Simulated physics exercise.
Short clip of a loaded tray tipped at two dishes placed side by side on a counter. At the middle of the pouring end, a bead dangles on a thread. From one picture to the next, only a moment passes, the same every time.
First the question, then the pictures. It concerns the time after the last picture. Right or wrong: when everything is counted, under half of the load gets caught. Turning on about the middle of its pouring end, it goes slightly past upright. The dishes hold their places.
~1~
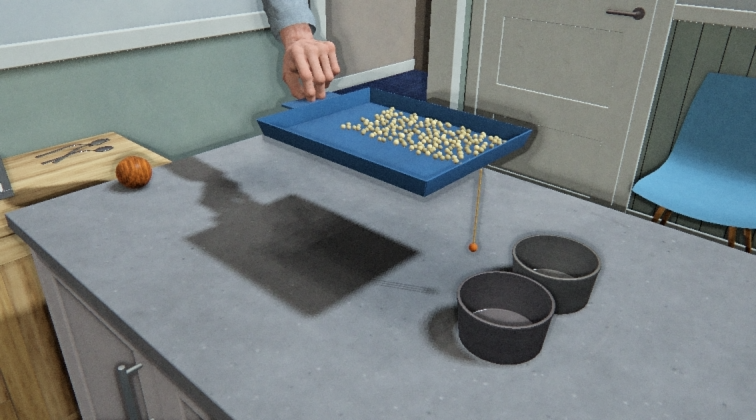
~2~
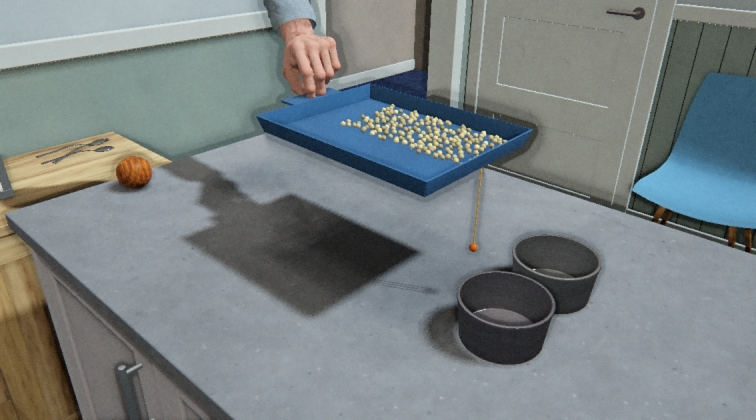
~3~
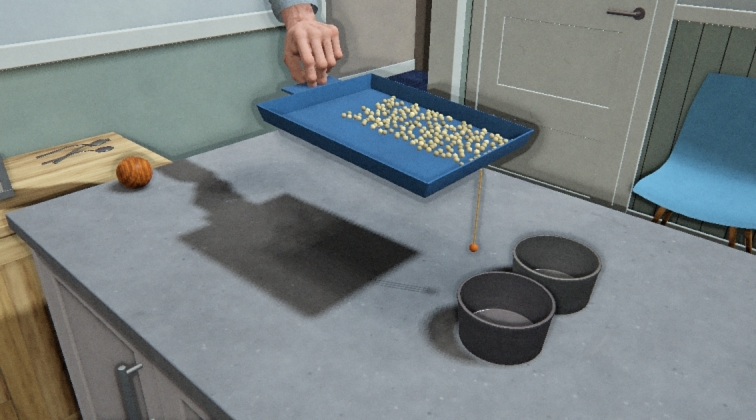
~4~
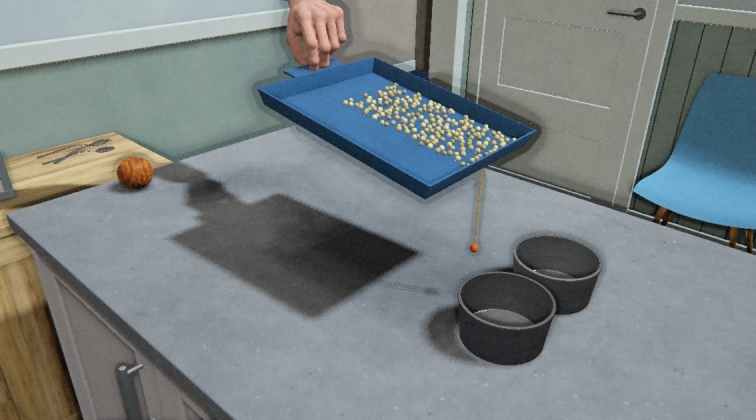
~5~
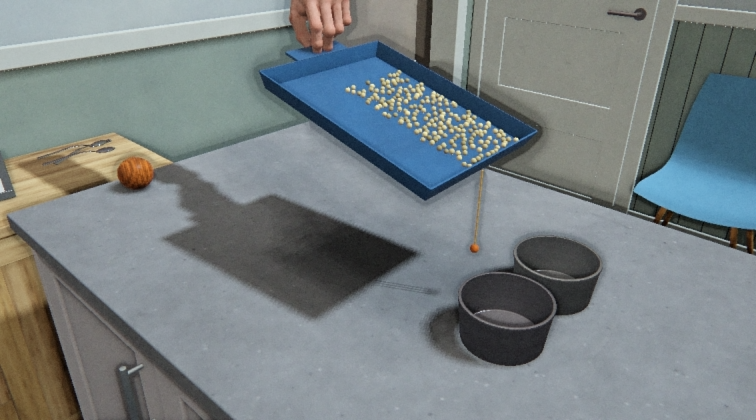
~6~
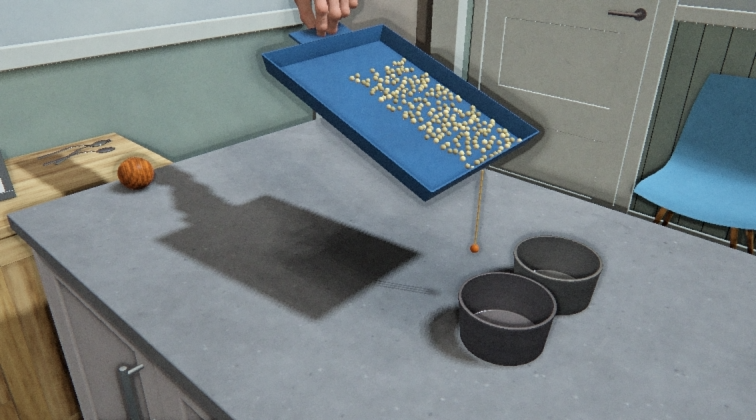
Wrong.
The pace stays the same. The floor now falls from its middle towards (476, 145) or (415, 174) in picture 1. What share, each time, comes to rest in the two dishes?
Respectively close to 0 and 0 in a hundred.
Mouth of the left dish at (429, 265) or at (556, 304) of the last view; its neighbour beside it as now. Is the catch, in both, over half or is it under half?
In order, they'd catch a minor share, and next a minor share.
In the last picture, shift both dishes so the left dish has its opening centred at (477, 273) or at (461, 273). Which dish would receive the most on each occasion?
Left side first, Left side second.
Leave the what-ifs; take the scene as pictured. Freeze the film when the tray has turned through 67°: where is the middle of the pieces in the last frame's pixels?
Centre estimate: (492, 157).
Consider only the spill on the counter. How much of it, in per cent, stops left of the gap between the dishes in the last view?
Close to 80 per cent.
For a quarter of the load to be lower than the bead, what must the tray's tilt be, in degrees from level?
I'd say it is tilted about 105°.
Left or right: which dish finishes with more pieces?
The one that comes out ahead is the leftward one.
Soon after the last picture, tray tipped steeply; nearly all on the tray; a small part in the air.
A little later, tray tipped past a quarter turn; about a third on the tray; a small part in the left dish; a stray few in the right dish; a small part outside both; about half in the air.
Later still, tray tipped past a quarter turn; about half in the left dish; about a quarter in the right dish; about a third outside both.
At rest, tray tipped past a quarter turn; about half in the left dish; about a quarter in the right dish; about a third outside both.
